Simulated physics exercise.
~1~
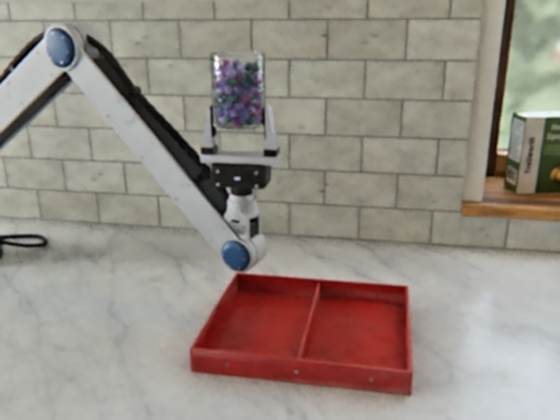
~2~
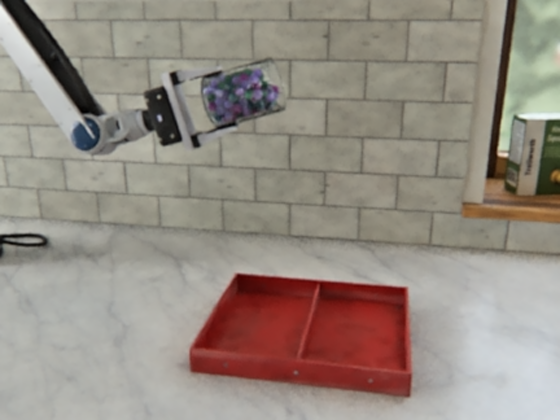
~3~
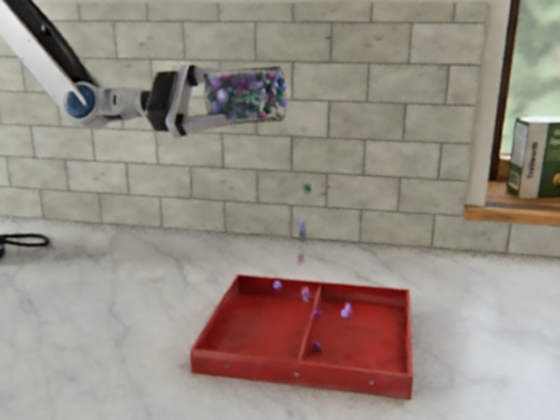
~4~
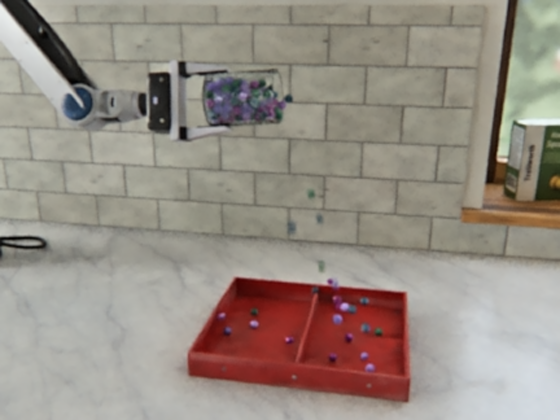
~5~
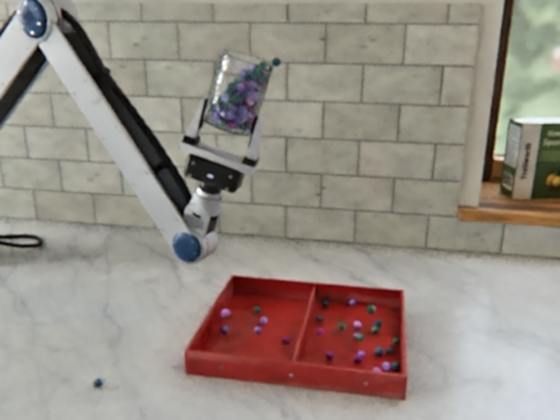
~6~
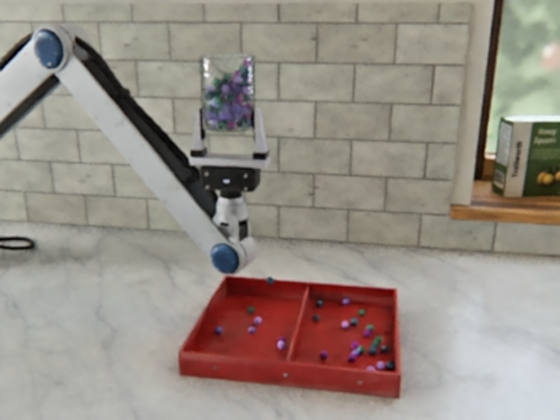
To begin with, a robot arm holds a clear cup of small purple, blue and green round sweets upright above a red tray split in two by a low wall, on a marble counter. The arm swings the cup over to the right until it lies on its side. Sweets then trickle from its mouth and drop into both parts of the tray, more of them landing on the right. Next the arm tips the cup back up, and a stray sweet lies on the counter at left. Finally the cup stands upright, still holding most of its sweets, with others scattered across the tray.
